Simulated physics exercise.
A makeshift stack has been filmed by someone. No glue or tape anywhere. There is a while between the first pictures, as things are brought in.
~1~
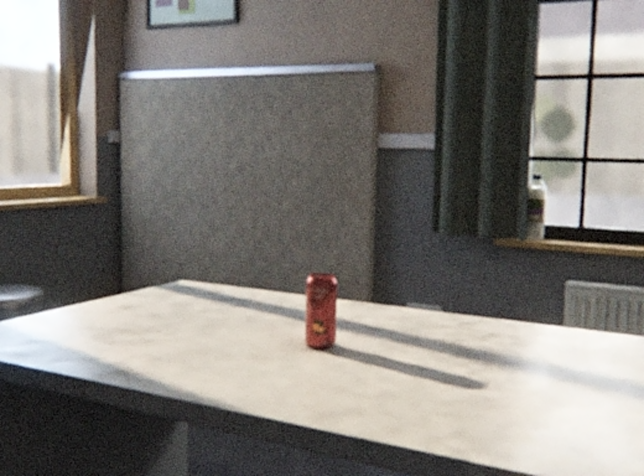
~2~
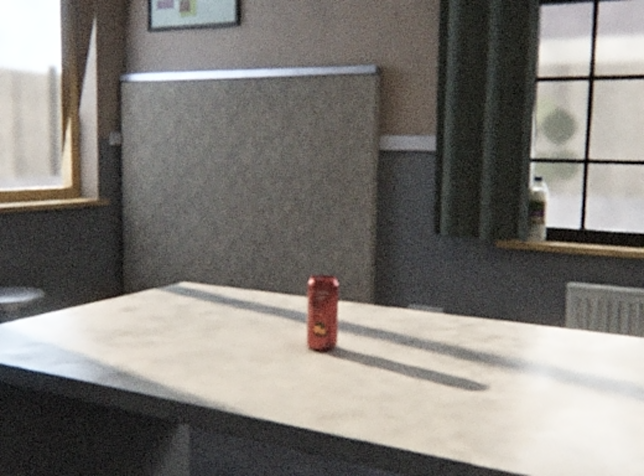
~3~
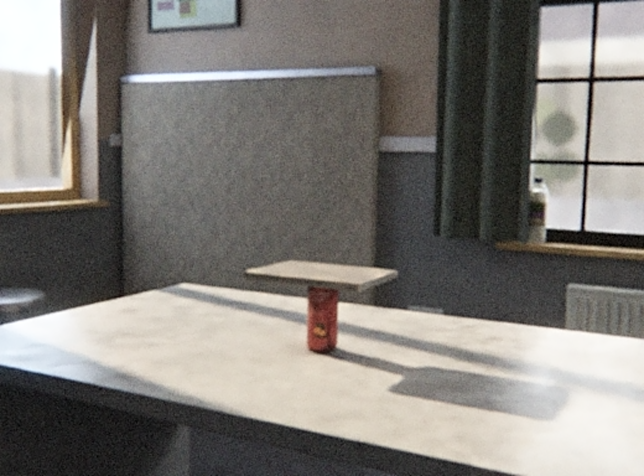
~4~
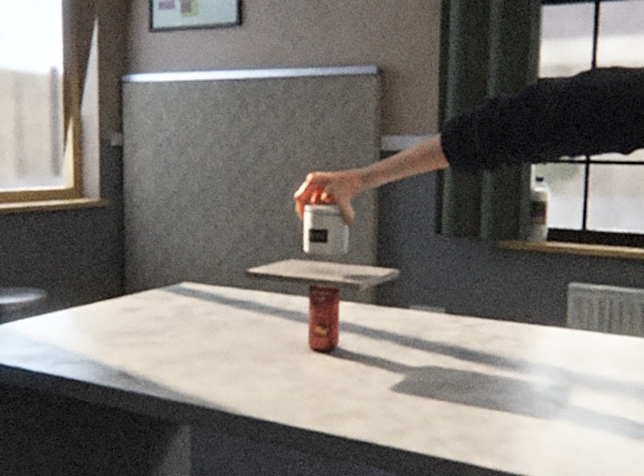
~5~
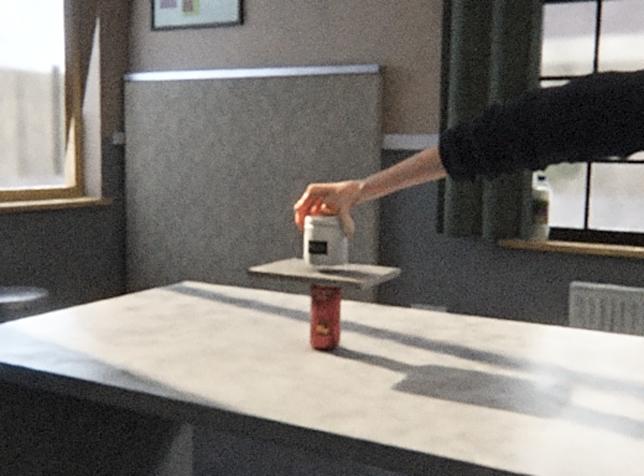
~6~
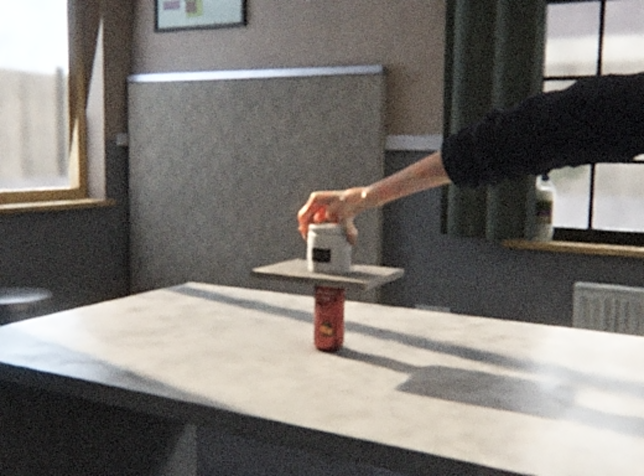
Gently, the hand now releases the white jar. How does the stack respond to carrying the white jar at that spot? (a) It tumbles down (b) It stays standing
It stays standing (b).
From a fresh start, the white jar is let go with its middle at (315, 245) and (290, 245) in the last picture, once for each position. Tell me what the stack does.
It stays steady first and tips over second.
Then, 0.50 s past the last view, nothing moves.
Then, 1.10 s past the last view, white jar resting near (330, 249).
Finally, all 3 still in place. Final places as the last picture's camera would see them, white jar near (330, 249). The stack stays up.
